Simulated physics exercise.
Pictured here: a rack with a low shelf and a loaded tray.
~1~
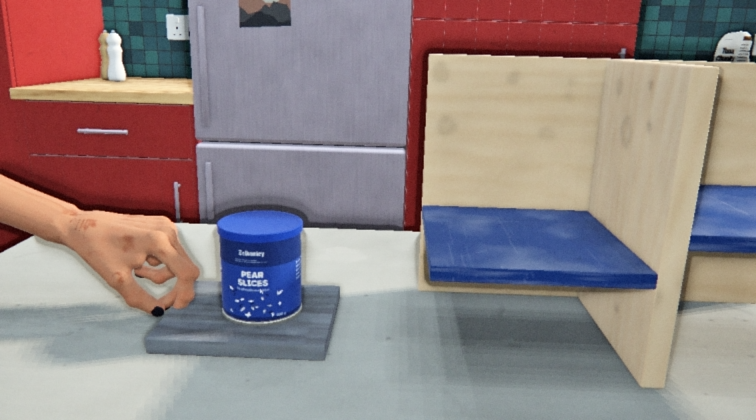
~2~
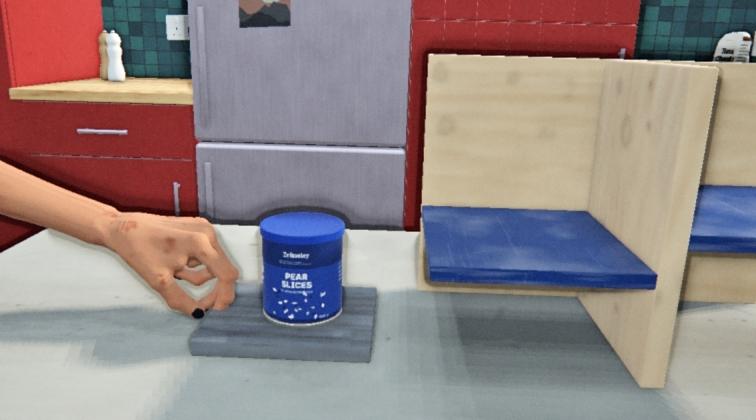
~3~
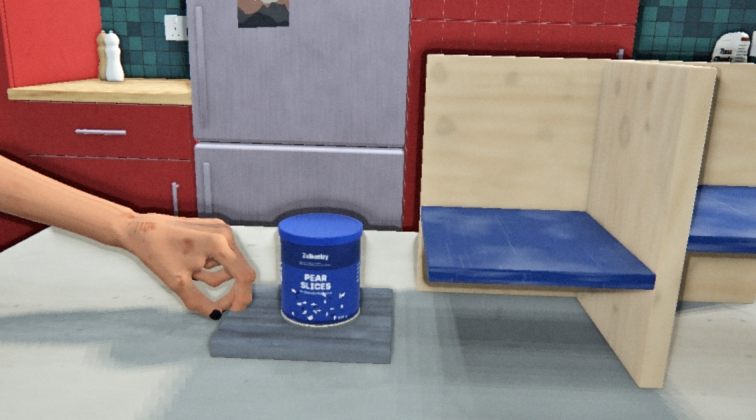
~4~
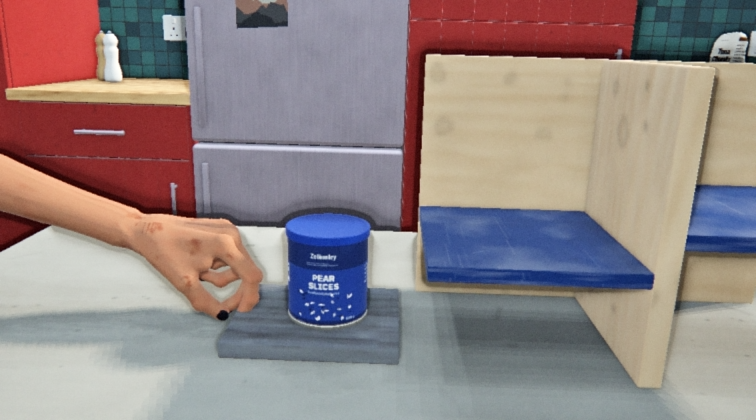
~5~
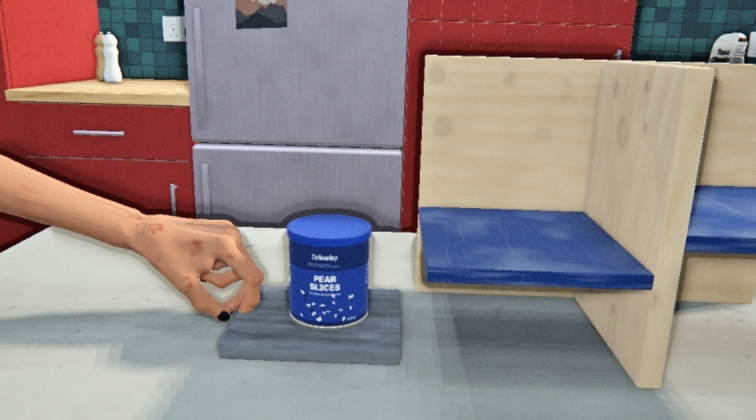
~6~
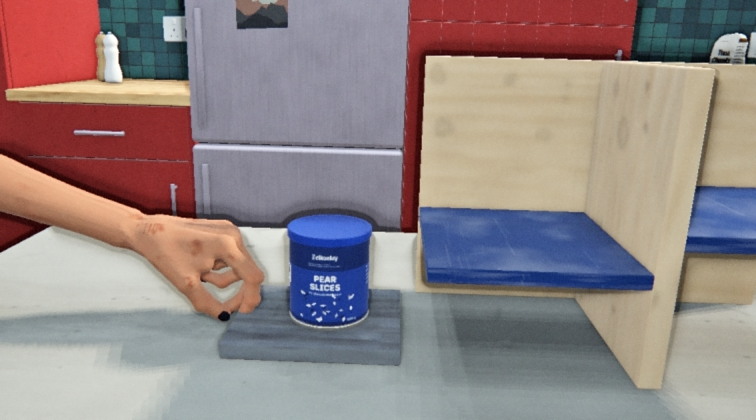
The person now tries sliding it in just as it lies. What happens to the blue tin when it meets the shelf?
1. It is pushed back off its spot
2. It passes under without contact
Option 1: It is pushed back off its spot.
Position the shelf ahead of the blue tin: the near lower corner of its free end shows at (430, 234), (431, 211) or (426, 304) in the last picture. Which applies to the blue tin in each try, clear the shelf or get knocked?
Try one: Passes safely. Try two: Passes safely. Try three: Bumped.
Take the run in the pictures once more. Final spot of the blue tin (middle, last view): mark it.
(390, 277).
Then, 1.18 s after the last picture, blue tin pushed back on its carrier near (380, 273).
Then, 1.82 s after the last picture, blue tin tipped 15° from how it was near (386, 273).
At rest, the blue tin is knocked back, near (390, 277).
